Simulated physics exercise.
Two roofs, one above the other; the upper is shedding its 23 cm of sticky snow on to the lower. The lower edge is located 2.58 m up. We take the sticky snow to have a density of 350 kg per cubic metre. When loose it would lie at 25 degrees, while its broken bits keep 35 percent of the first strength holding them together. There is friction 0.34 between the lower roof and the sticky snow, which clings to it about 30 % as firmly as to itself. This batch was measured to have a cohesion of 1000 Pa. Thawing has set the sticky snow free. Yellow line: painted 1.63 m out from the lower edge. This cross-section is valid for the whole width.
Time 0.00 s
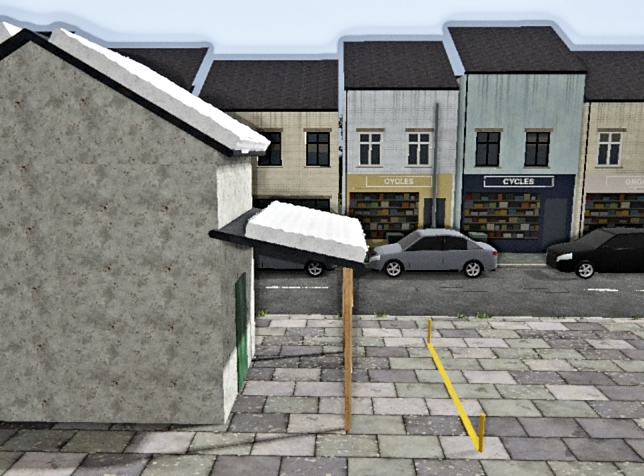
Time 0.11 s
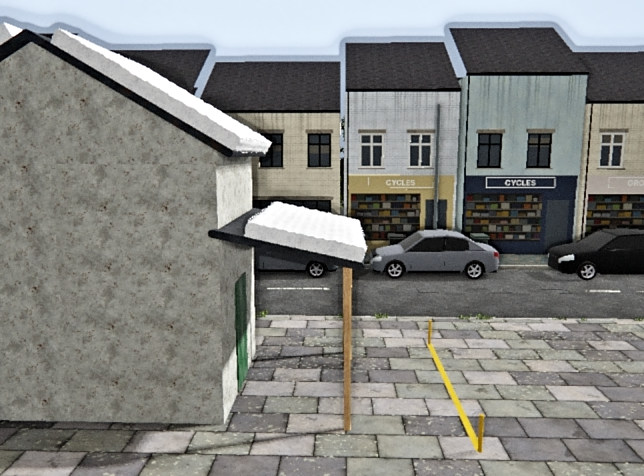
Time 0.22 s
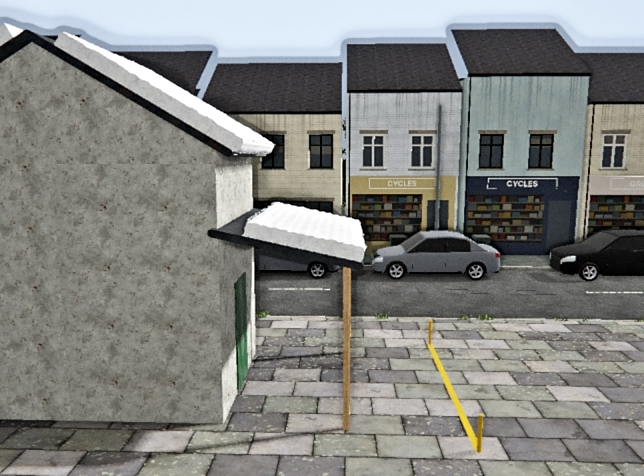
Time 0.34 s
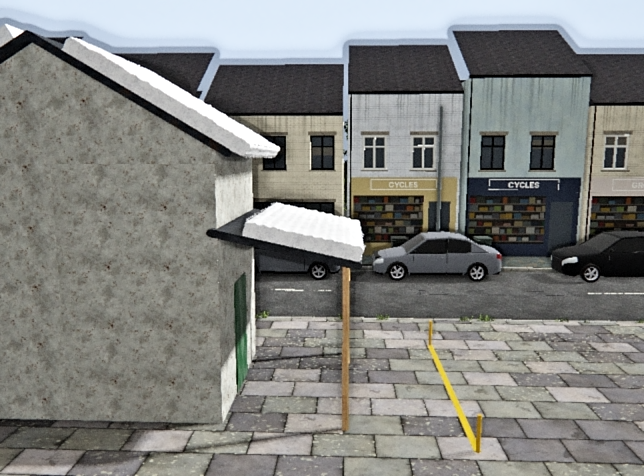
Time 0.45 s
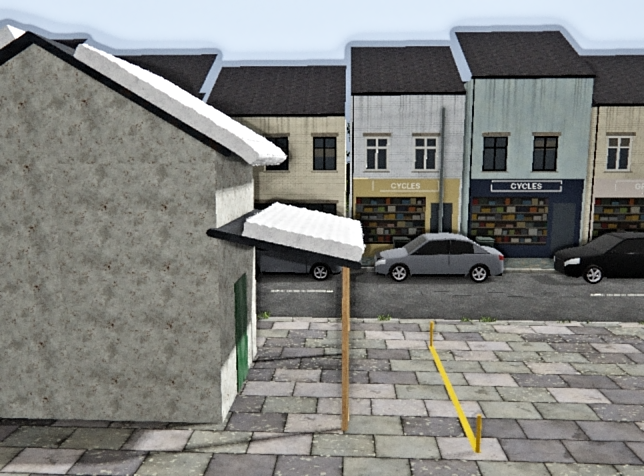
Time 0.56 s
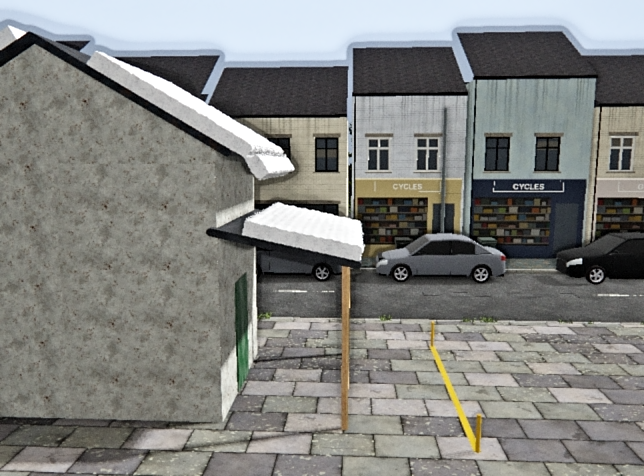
The footage shows a white layer of snow slowly sliding down the upper roof of a grey building, extending past its edge above a lower snow-covered roof, then cracking near its front, while parked cars remain still across the street.
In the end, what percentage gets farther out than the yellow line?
About 35 %.
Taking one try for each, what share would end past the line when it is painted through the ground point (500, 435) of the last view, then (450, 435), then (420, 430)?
In order, some 25, 40 and 50 percent would end past it.
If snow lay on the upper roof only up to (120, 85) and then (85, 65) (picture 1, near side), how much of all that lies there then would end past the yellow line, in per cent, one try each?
Respectively 8 % and 25 %.
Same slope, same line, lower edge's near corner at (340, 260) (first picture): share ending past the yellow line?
About 35 per cent.
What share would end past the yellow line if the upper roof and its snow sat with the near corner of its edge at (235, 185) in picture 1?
Result: Near 8 %.
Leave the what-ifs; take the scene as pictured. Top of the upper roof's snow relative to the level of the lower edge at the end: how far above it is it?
0.6 m.
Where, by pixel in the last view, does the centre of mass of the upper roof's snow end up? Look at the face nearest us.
You'll find it around (452, 383).
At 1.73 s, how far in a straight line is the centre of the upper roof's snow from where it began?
I'd say close to 4.0 m.
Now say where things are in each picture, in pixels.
Foremost bit of the sticky snow at (235, 142), in the first frame.
Foremost bit of the sticky snow at (236, 143), its middle shifted 2.0 cm, in the second frame.
Foremost bit of the sticky snow at (239, 145), its middle shifted 8.4 cm, 3 % of it past the upper edge, in one piece, in the third frame.
Foremost bit of the sticky snow at (245, 149), its middle shifted 20 cm, 7 % of it past the upper edge, in one piece, in the fourth frame.
Foremost bit of the sticky snow at (254, 148), its middle shifted 36 cm, 12 % of it past the upper edge, in one piece, in the fifth frame.
Foremost bit of the sticky snow at (264, 164), its middle shifted 57 cm, 20 % of it past the upper edge, cracking, in the sixth frame.
After 1.10 s, none is below the lower edge and 0 % is past the line.
After 1.73 s, 18 % is below the lower edge and 0 % is past the line.
After 2.37 s, 57 % is below the lower edge and 31 % is past the line.
After 3.00 s, 63 % is below the lower edge and 35 % is past the line.
After 3.50 s, 63 % is below the lower edge and 35 % is past the line.
